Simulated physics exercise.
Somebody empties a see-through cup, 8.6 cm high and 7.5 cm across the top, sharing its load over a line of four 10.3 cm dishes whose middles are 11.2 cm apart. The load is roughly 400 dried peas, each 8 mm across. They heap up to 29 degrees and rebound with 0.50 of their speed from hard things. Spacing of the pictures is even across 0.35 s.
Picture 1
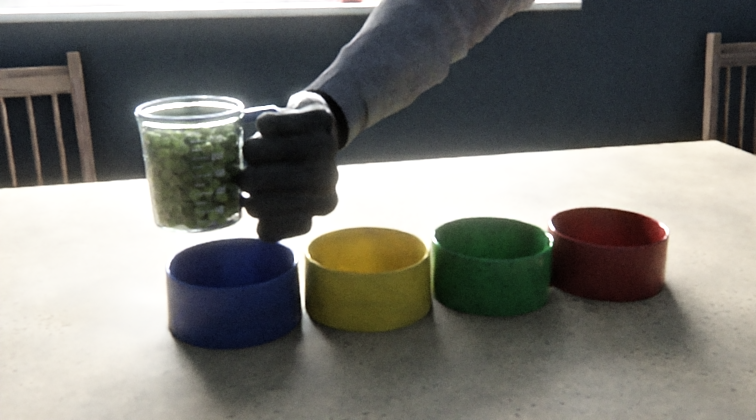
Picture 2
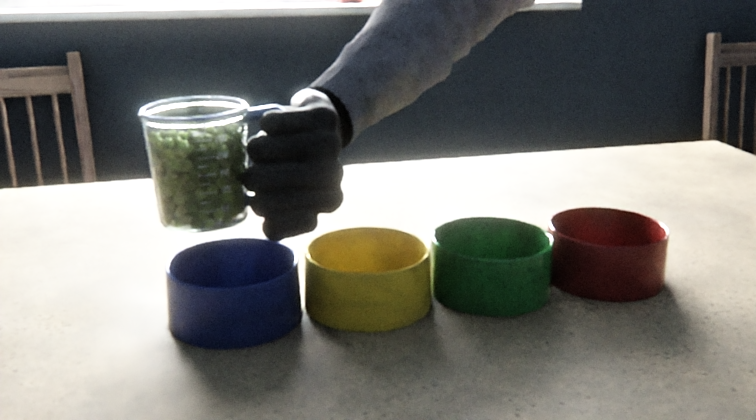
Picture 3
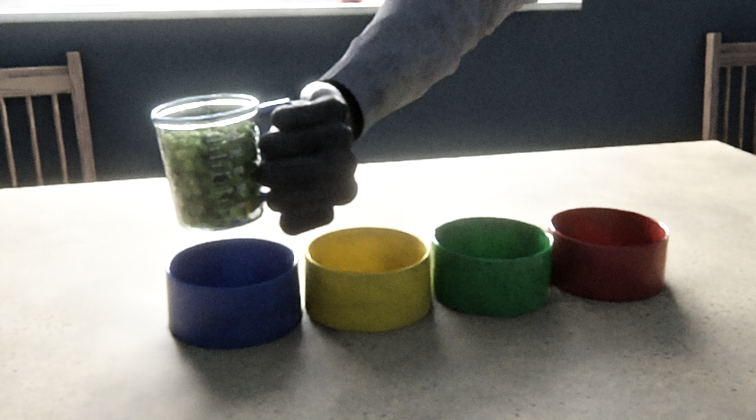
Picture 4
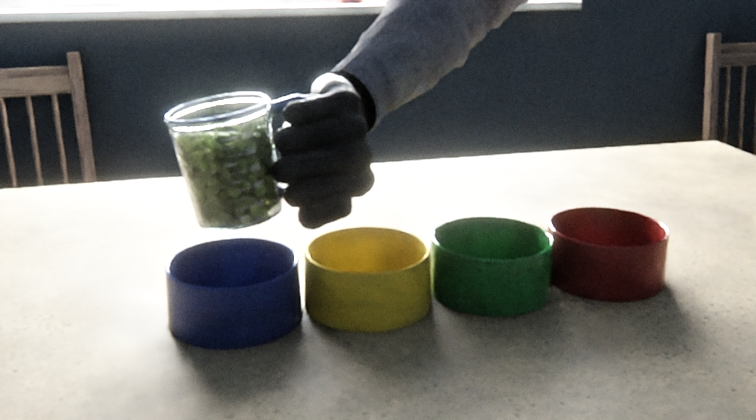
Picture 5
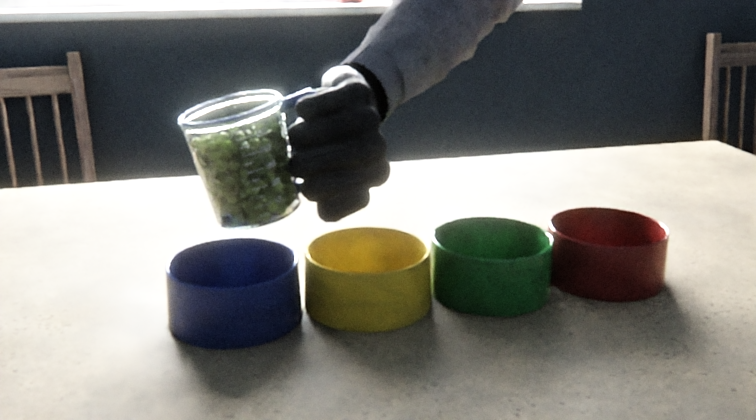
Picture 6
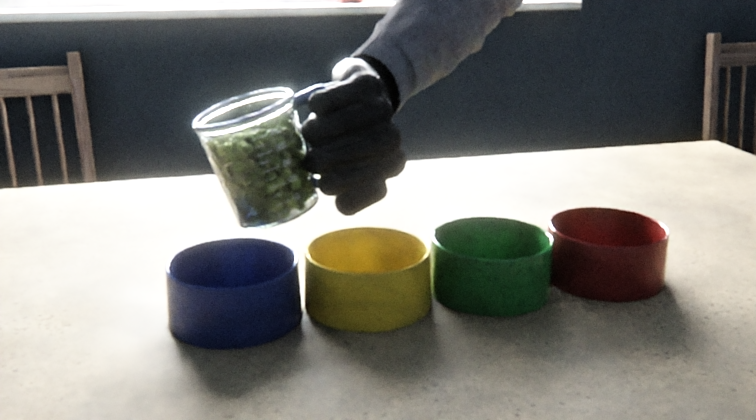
A clear cup of small green pieces, held by a dark-gloved hand, moves slightly to the right above a row of blue, yellow, green and red dishes on a table, gradually tilting leftward with the pieces still inside.
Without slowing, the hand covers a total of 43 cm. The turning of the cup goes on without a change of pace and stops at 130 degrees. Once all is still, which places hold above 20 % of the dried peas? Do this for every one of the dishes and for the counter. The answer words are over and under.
Red: Over. Blue: Under. Green: Over. Yellow: Under. Counter: Under.
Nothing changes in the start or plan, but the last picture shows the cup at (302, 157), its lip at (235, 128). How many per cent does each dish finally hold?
It'd finish with red at 100, blue at 0, green at 0 and yellow at 0.
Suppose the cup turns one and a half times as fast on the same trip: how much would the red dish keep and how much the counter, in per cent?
Then red would get 0 and the counter 10.
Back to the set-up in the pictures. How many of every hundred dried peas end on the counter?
The answer is roughly 10 per cent.
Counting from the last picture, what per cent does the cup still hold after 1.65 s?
About 65 %.
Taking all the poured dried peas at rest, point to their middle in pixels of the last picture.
At about (548, 267).
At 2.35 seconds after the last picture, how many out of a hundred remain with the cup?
0 per cent.
Then, 0.99 s after the last picture, tilt 71 degrees; cup holds 100 %.
Then, 1.65 s after the last picture, tilt 108 degrees; cup holds 65 %, green 35 %.
Then, 2.35 s after the last picture, tilt 130 degrees; cup holds 0 %, red 45 %, green 45 %.
In the end, red 45 %, blue 0 %, green 45 %, yellow 0 %, counter 10 %.
